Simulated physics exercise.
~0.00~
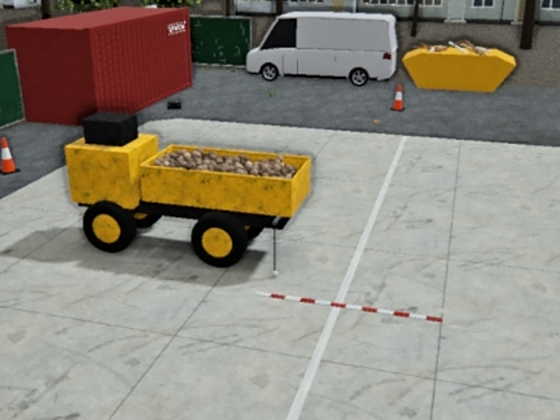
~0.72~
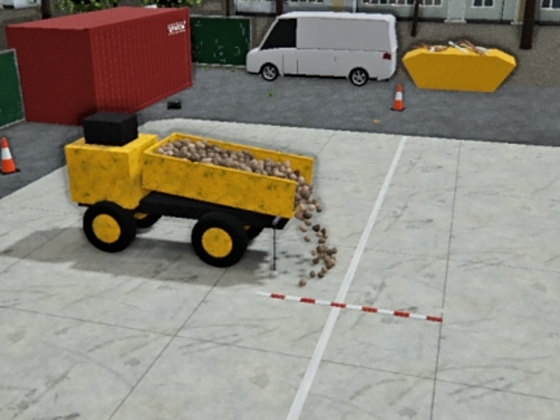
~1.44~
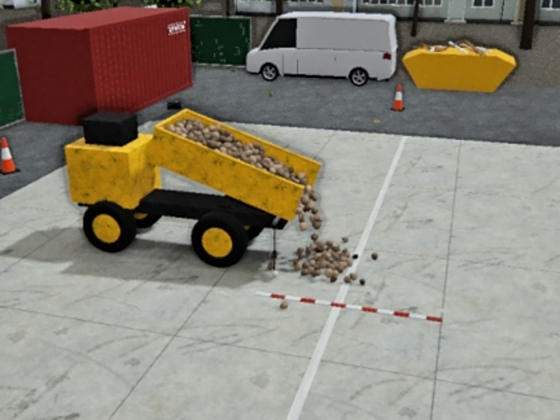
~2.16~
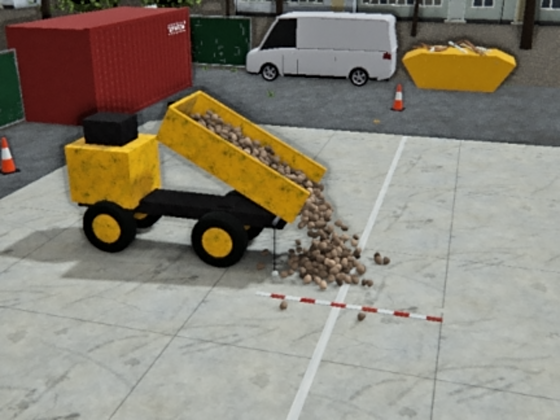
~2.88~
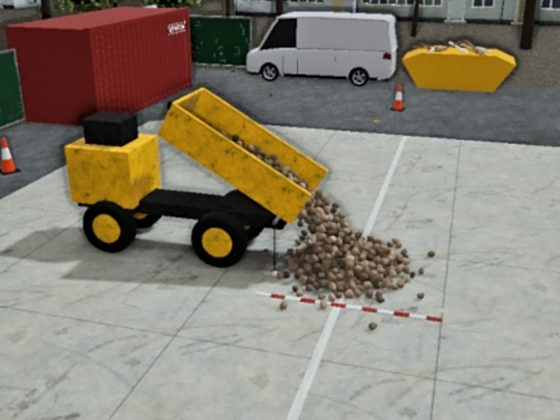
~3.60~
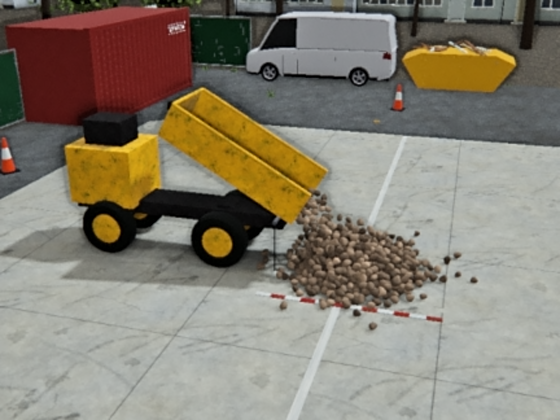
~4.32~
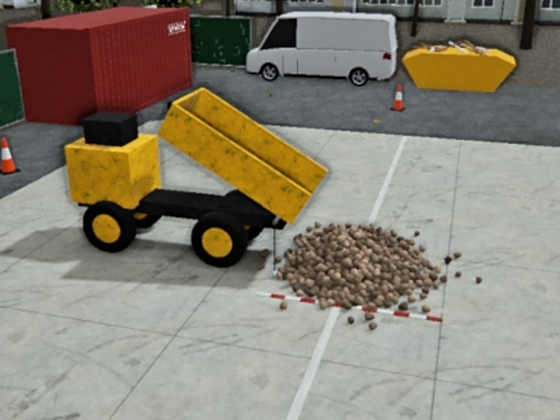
A yellow tipper truck raises its body and pours brown stones into a heap across a white line.
